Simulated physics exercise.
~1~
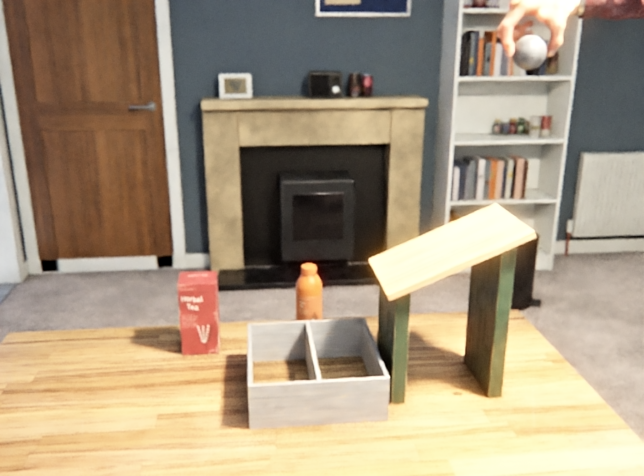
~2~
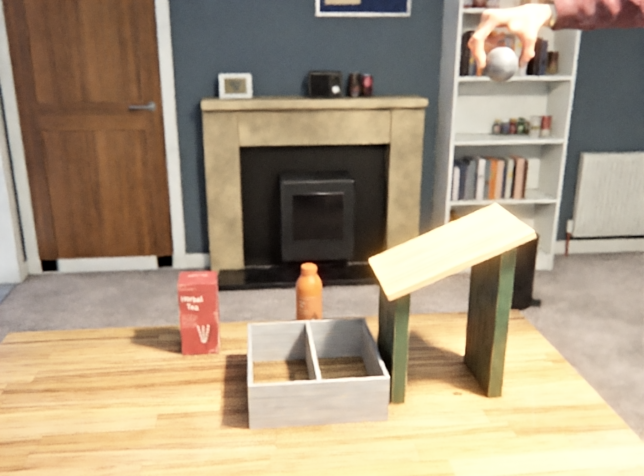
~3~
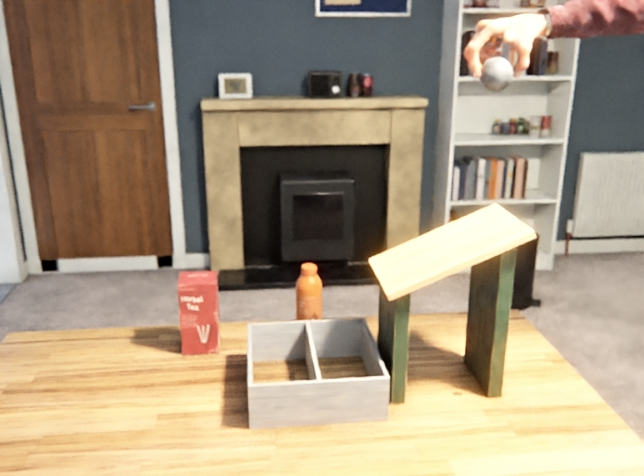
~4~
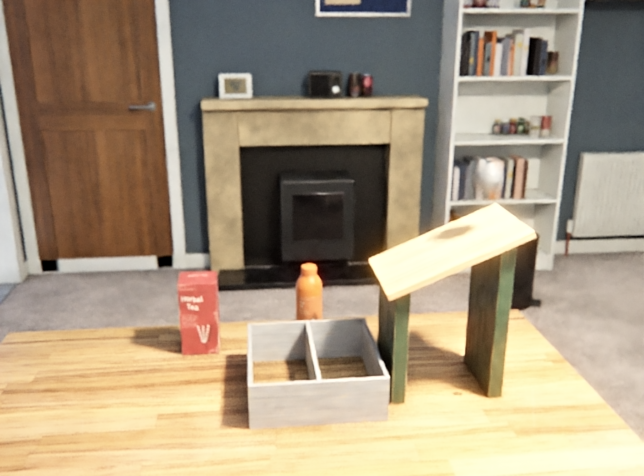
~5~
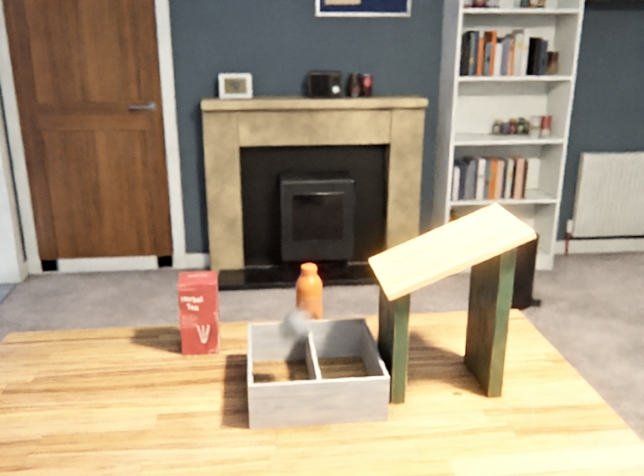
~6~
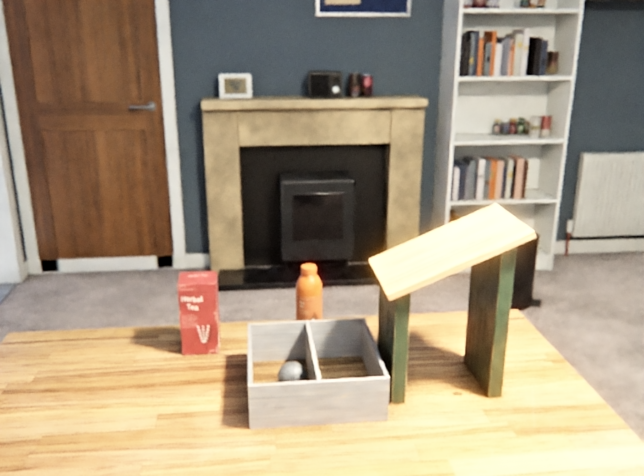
In a living room, a hand held a grey ball above a sloping board on a wooden table and let it go, and the ball bounced left into the divided grey tray, ending in the farther bay while the orange bottle and red carton stayed put.
